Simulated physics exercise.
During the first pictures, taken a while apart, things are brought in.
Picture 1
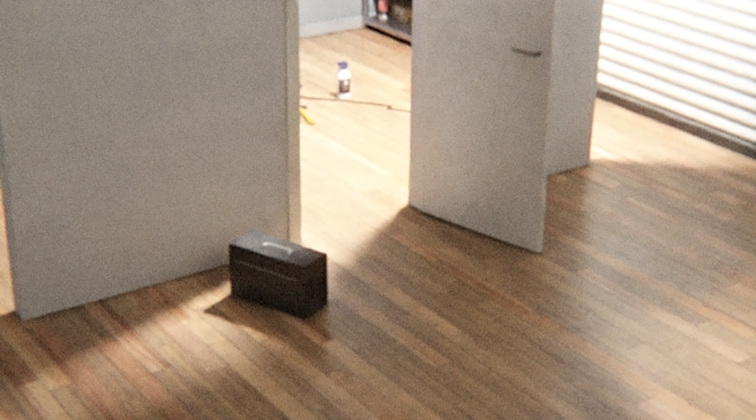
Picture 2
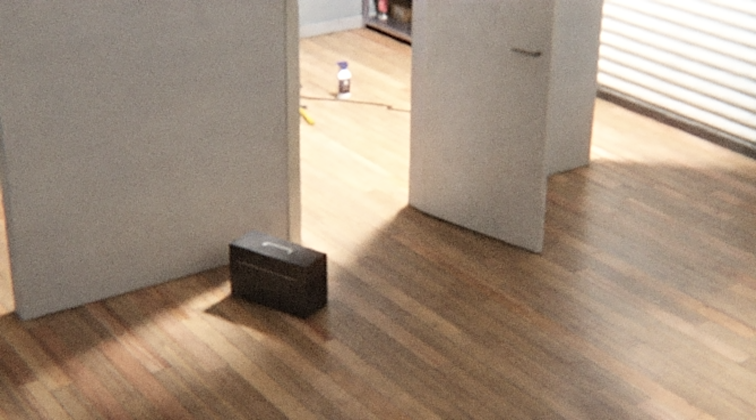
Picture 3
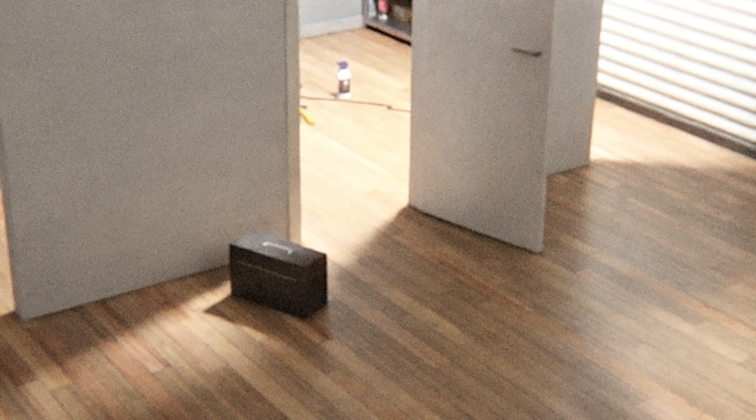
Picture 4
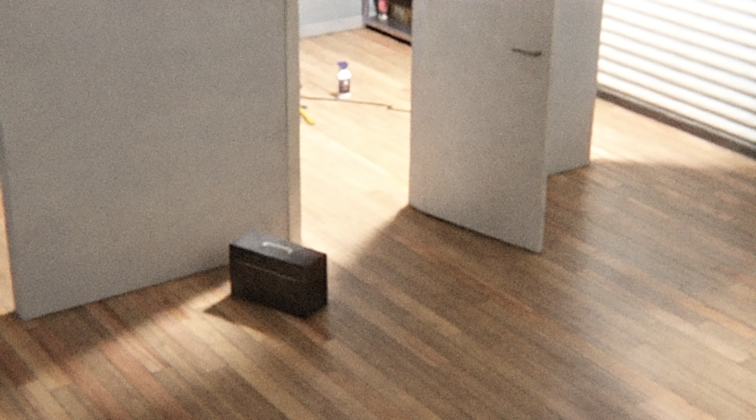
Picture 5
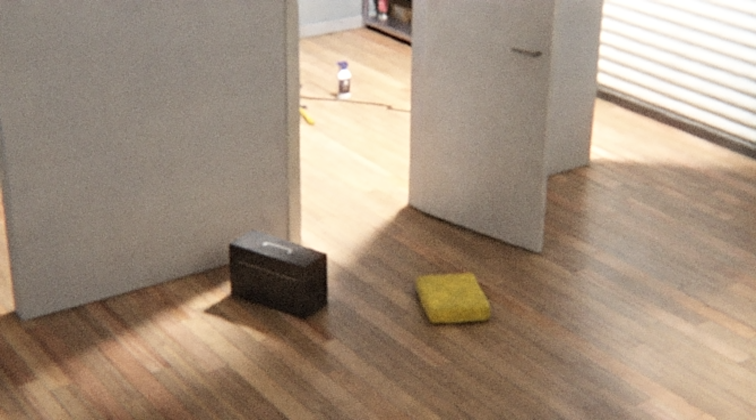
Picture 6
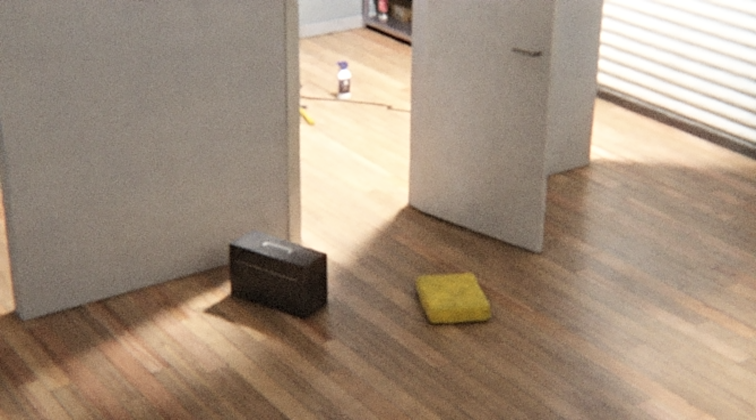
Yellow cushion appearing on the wood floor right of a black toolbox, while the wide-open door behind them stays still.
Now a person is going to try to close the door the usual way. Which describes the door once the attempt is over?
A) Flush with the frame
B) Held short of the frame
Option A: Flush with the frame.
Then, 0.90 s later than the last frame, door 88° open.
Then, 1.70 s later than the last frame, door 61° open.
Then, 2.40 s later than the last frame, door 36° open.
Then, 3.10 s later than the last frame, door 11° open.
When it is over, door 0° open; both as before. End places, in pixels of the last picture, yellow cushion near (452, 298).
